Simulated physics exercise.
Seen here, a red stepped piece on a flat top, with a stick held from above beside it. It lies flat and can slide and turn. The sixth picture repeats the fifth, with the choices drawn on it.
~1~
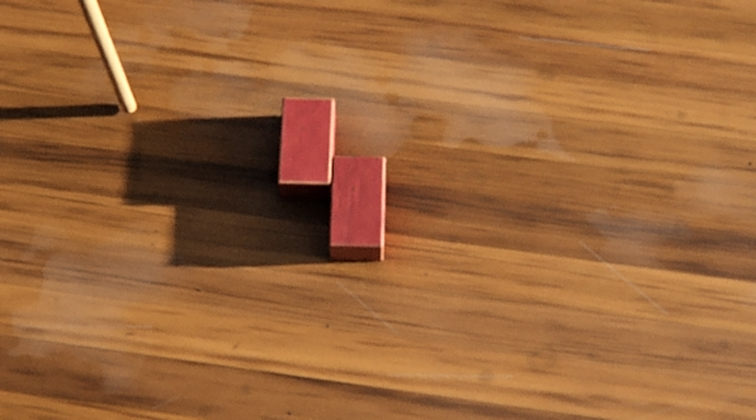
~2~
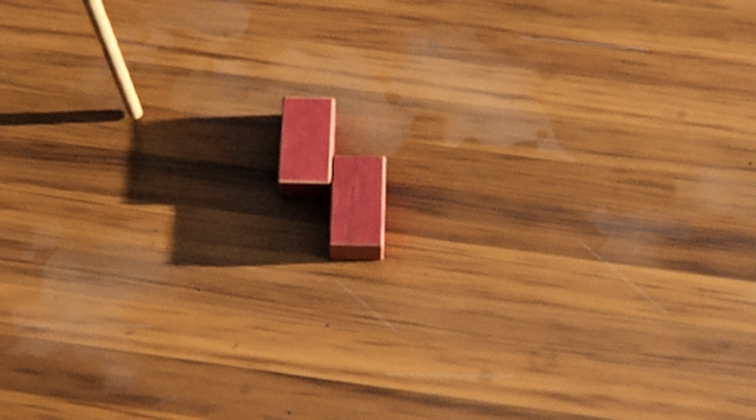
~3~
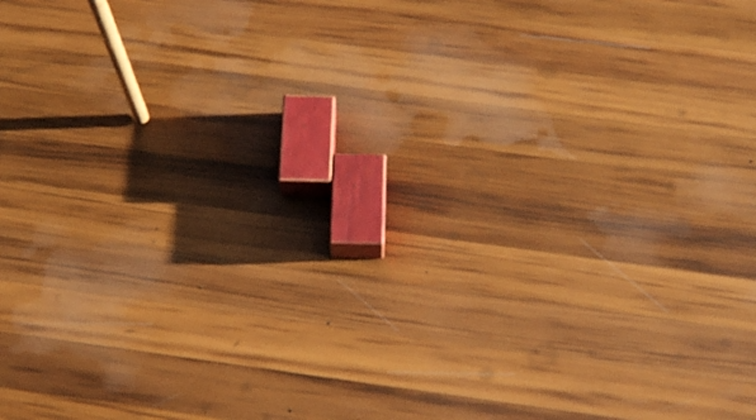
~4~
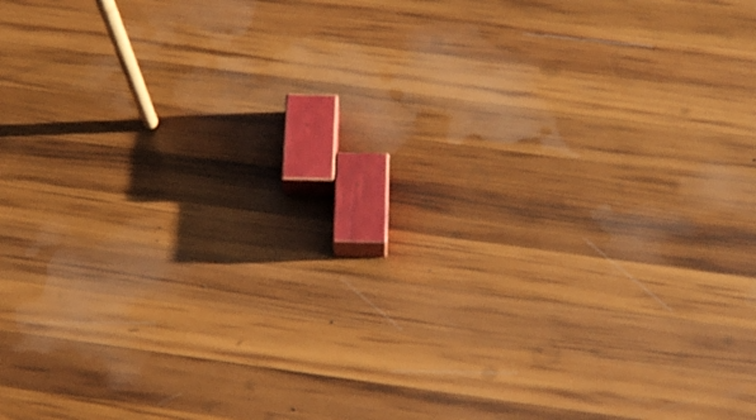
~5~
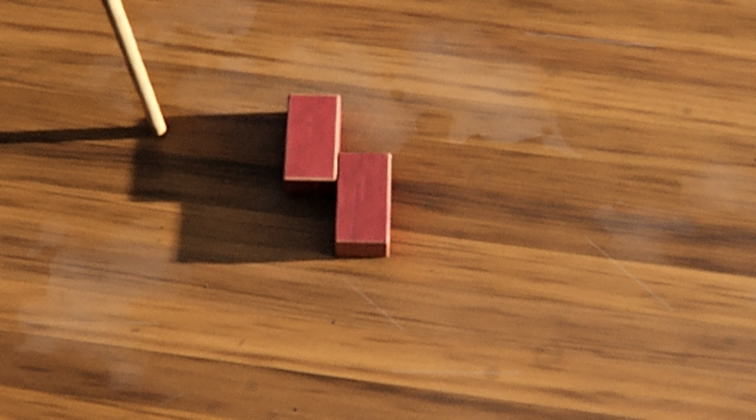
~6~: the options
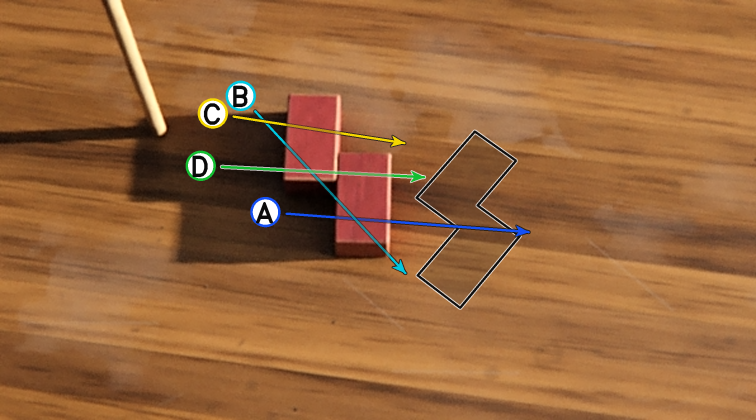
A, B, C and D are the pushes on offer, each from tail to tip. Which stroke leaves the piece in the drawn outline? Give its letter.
Stroke D.
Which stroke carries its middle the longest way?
D.
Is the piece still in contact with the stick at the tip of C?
Yes.
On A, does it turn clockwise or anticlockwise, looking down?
Anticlockwise.
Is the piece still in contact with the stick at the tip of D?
Yes.
On the marked copy, A from (286, 214) to (529, 232); B from (255, 111) to (405, 273); C from (234, 117) to (404, 143); D from (222, 167) to (424, 177).
With D. Early on, foot of the stick (295, 172), piece (327, 138).
Further on, foot of the stick (366, 175), piece (406, 148).
At the end, foot of the stick (424, 178), piece (468, 163); it fills the outline.
As for the rest, A leaves the piece out of the outline, at (354, 164); B leaves the piece out of the outline, at (403, 186); C leaves the piece out of the outline, at (412, 157).
